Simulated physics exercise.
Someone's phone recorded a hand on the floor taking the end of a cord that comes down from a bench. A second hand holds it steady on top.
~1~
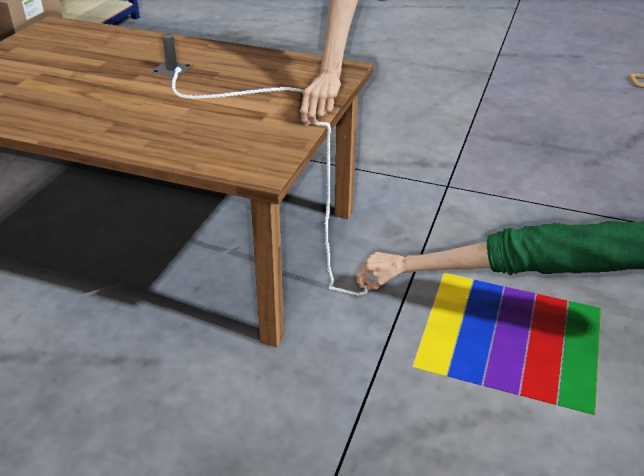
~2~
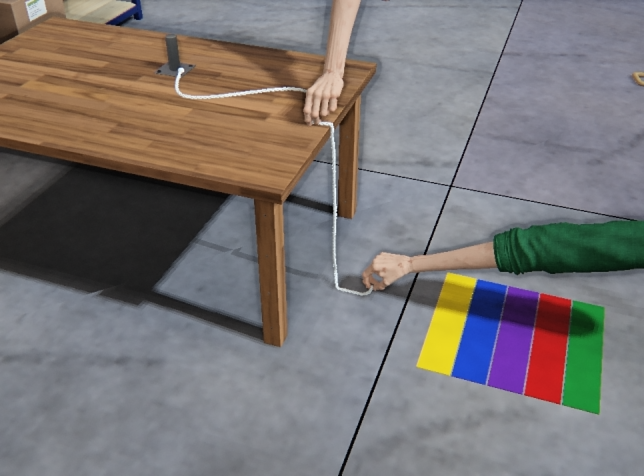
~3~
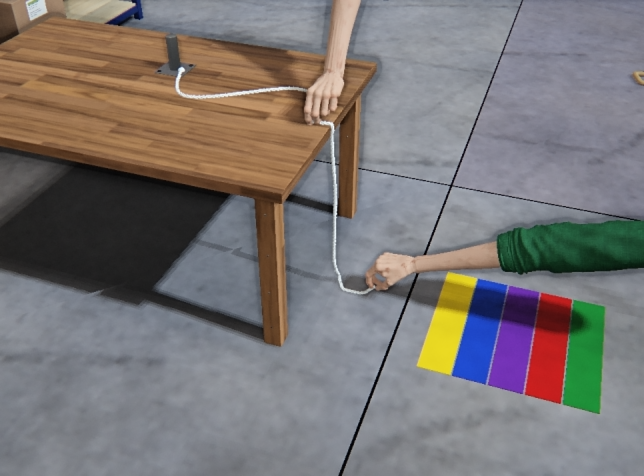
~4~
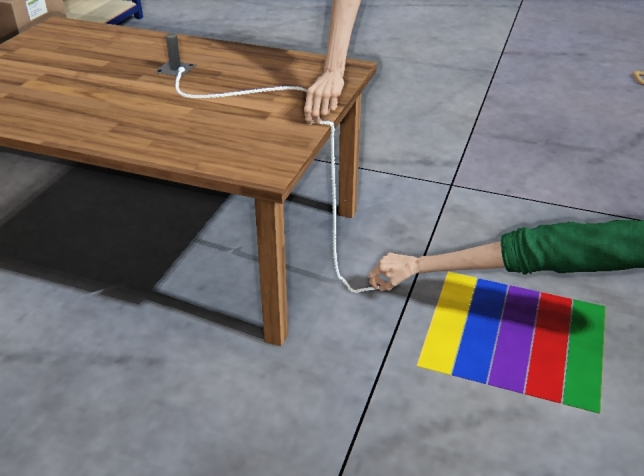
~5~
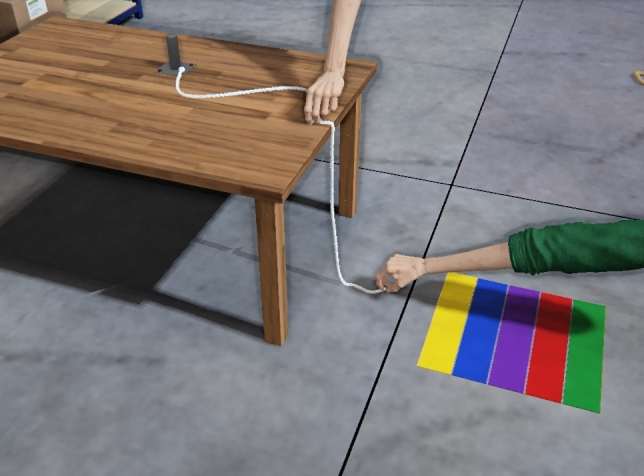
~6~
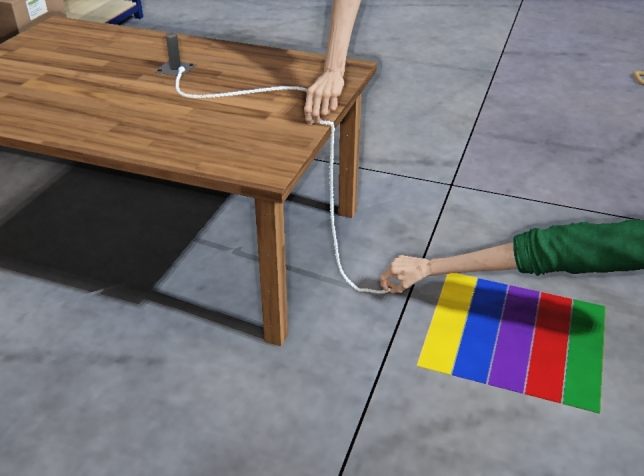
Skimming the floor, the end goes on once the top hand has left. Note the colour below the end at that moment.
Colour below: Green.
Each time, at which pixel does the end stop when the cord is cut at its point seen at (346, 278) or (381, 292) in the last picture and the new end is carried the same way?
Result 1: (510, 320). Result 2: (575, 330).
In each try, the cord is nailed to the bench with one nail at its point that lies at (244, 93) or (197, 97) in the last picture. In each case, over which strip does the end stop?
With the first choice you'd get red, with the second red.
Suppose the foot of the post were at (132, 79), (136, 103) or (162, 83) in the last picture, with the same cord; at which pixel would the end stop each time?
Pixels, try by try: About (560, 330), (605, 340), (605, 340).
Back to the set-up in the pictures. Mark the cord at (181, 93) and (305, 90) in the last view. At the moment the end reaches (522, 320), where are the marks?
The first goes to (229, 80), the other to (339, 109).
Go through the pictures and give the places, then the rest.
In the first picture, end (366, 286); yellow (435, 352); blue (469, 361); purple (505, 370); red (541, 379); green (578, 389).
In the second picture, end (372, 287); cord through (177, 87) (237, 94) (311, 96) (332, 131) (335, 205) (335, 264).
In the third picture, end (375, 287).
In the fourth picture, end (378, 287); cord through (177, 86) (237, 94) (311, 95) (332, 130) (334, 204) (336, 265).
In the fifth picture, end (385, 289).
In the sixth picture, end (390, 290); cord through (177, 86) (237, 93) (312, 95) (332, 130) (332, 203) (339, 265).
Soon after, end near (522, 320); over purple.
After that, end near (568, 331); over red.
At the stop, end near (596, 338); over green. It halts on the green strip.
